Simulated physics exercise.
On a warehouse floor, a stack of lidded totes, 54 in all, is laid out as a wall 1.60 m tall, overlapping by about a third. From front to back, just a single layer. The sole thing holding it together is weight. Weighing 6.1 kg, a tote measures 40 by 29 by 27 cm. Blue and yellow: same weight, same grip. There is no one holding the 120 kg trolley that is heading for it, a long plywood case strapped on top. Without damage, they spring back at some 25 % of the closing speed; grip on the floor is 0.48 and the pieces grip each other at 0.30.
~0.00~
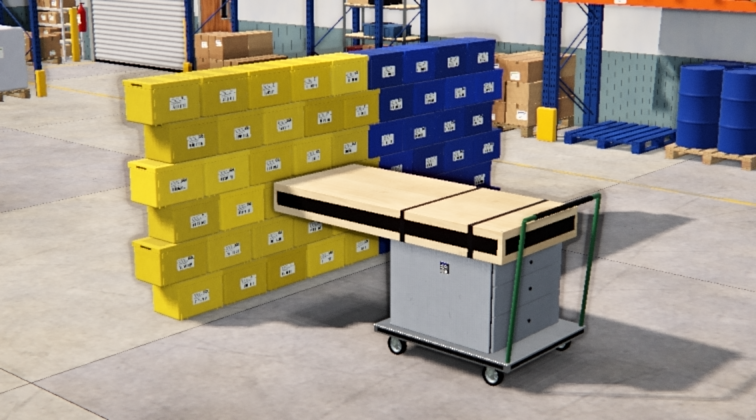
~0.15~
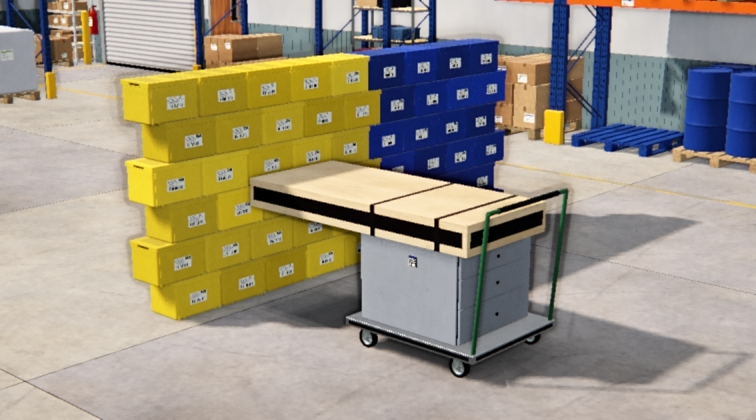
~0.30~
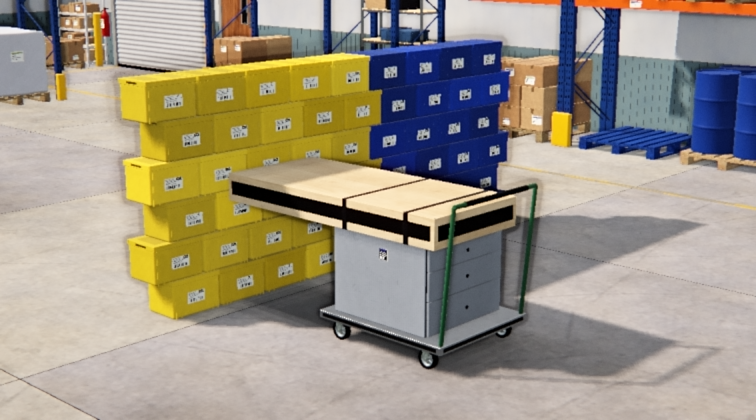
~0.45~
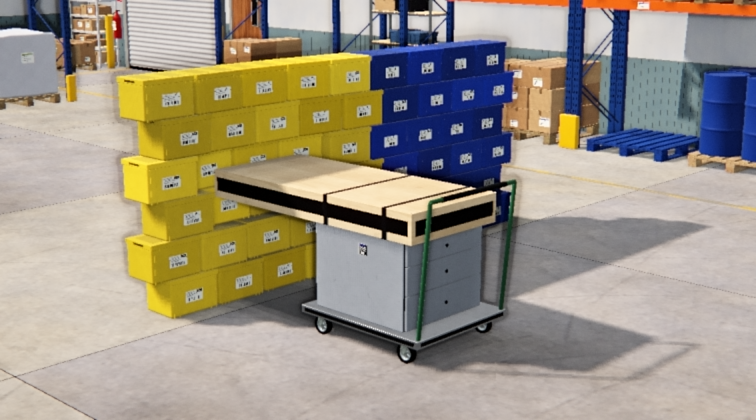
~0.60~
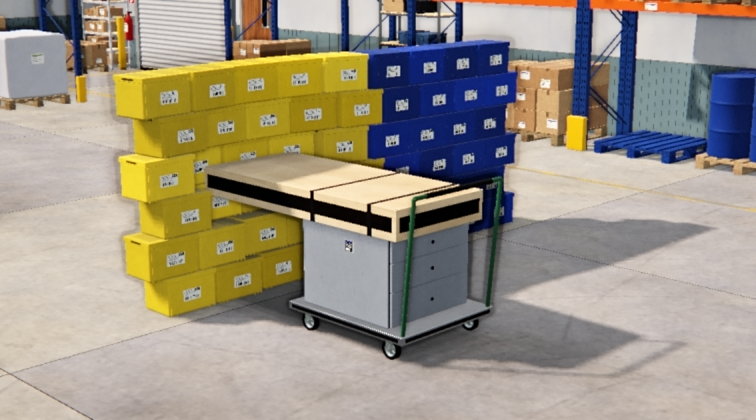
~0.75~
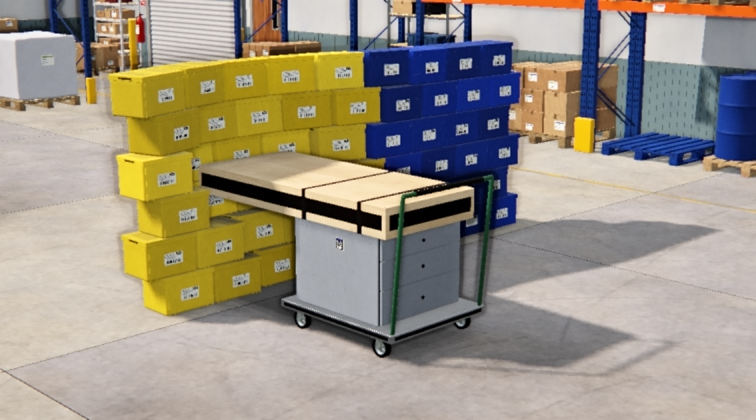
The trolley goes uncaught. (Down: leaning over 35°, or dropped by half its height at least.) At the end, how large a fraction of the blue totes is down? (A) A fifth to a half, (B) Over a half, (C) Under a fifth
Under a fifth.
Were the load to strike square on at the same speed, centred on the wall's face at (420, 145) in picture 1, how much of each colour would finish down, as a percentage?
Result - blue: 70 %; yellow: 10 %.
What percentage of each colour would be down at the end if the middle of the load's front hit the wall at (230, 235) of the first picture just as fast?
That hit would leave blue at 0 and yellow at 60 per cent down.
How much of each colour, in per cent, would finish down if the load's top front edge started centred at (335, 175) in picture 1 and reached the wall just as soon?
Down at the end: Blue 0 per cent, yellow 60 per cent.
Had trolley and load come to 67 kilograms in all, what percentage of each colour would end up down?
Share down - blue: 0; yellow: 0 (per cent).
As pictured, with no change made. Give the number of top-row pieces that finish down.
A total of 6.
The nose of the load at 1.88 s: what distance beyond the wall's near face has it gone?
Some 40 cm beyond.
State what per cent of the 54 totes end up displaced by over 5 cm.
35 percent.
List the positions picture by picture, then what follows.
In the first frame (each place is the centre of the face we see best; the camera moves round a little), load (280, 193) 42 cm short of the wall; top blue tote (482, 57); top yellow tote (226, 95); all as stacked.
The second frame shows load (256, 188) 22 cm short of the wall; top blue tote (485, 58).
The third frame shows load (235, 183) 16 mm short of the wall; top blue tote (488, 59).
The fourth frame shows load (220, 179) 12 cm into the wall's line; top blue tote (492, 59); 10 have shifted.
The fifth frame shows load (210, 176) 20 cm into the wall's line; top blue tote (495, 59); top yellow tote (216, 89) moved 52 mm; 17 have shifted.
The sixth frame shows load (204, 174) 25 cm into the wall's line; top blue tote (498, 59); top yellow tote (207, 86) moved 13 cm; steepest lean 6°, the tote at (215, 198); 21 have shifted.
By 1.40 s, load 37 cm past the wall's line, still rolling; none of the 24 blue totes down (8 of 54 in all colours); top blue tote unmoved; top yellow tote tilted 16°.
By 1.88 s, load 40 cm past the wall's line, stopped; 1 of the 24 blue totes down (20 of 54 in all colours); top blue tote unmoved; top yellow tote on its side.
When it is over (3.6 s), load 40 cm past the wall's line, stopped; 1 of the 24 blue totes down (20 of 54 in all colours); top blue tote unmoved; top yellow tote on its side. That is 4 per cent. In pixels of the last frame, middles, top blue tote near (485, 58), top yellow tote near (143, 214).
